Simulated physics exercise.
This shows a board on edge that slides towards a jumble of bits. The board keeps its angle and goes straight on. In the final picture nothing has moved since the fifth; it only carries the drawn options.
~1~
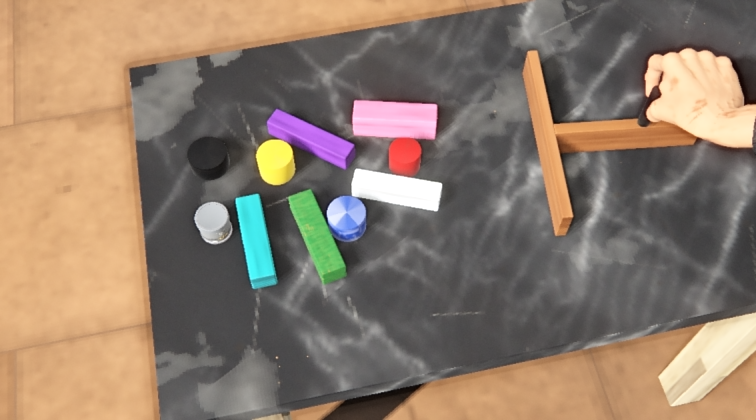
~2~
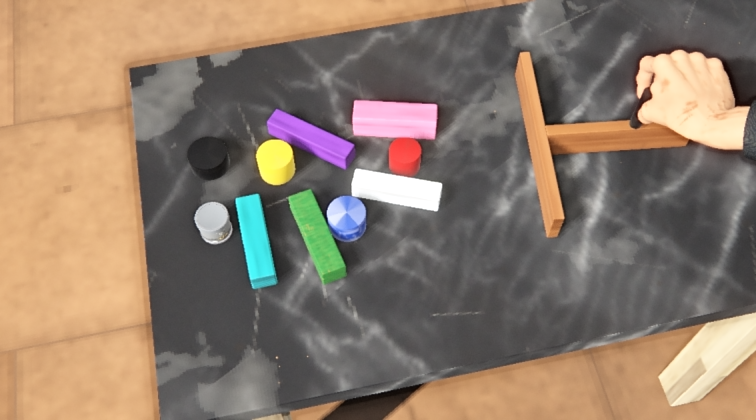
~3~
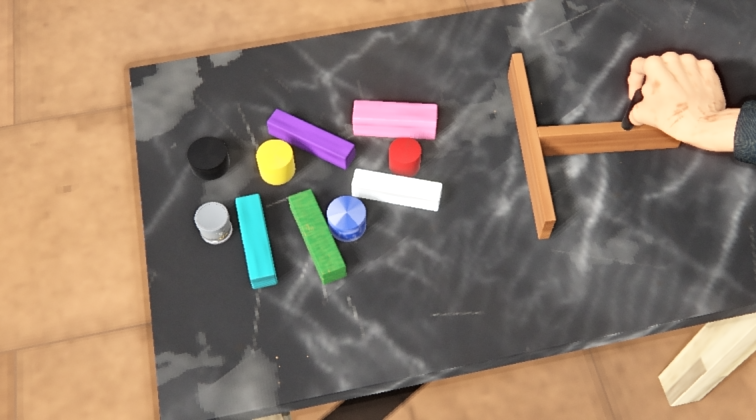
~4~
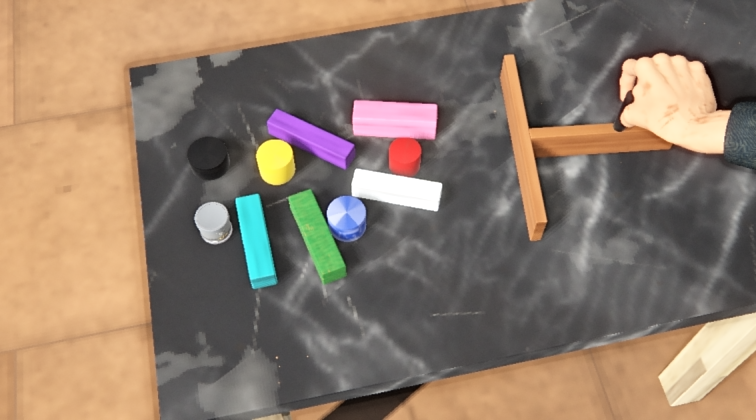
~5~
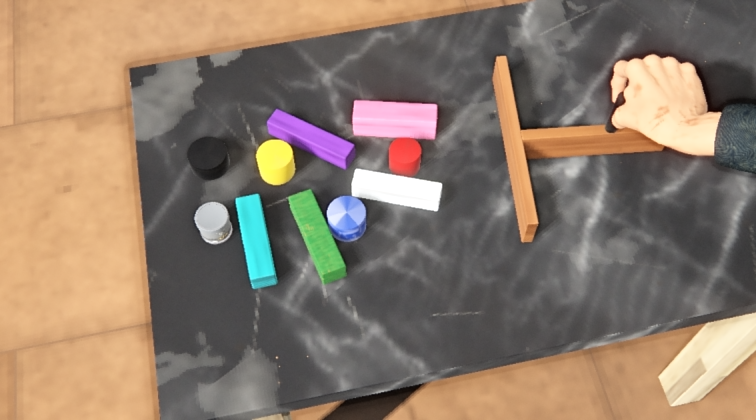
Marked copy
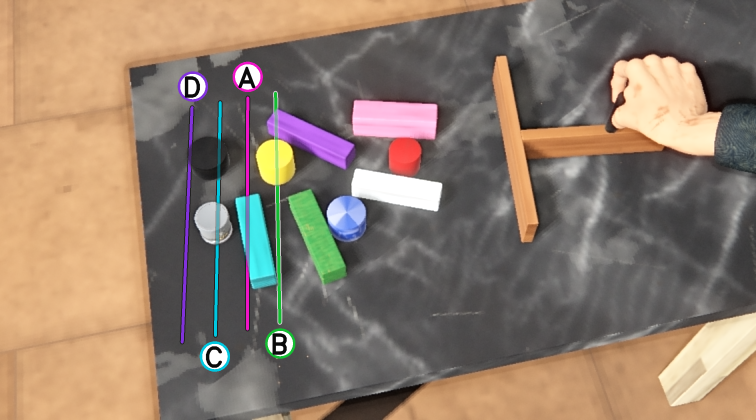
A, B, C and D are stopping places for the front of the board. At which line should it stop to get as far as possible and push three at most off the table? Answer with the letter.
Up to line C.
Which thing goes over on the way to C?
The black tin.
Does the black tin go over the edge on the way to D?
Yes.
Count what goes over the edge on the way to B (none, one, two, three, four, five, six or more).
By then, none.
On the marked copy, A at (247, 205); B at (278, 199); C at (218, 210); D at (187, 216).
Taking C. A third of the way, board (412, 154); pink stick (358, 124); red tin (389, 159).
Two thirds of the way, board (304, 174); grey tin (196, 227); black tin (200, 157).
When it is over, board (217, 190); black tin over the edge; turquoise stick (153, 266); one fallen.
As for the rest, A is within the limit but short; B is within the limit but short; D drops four.
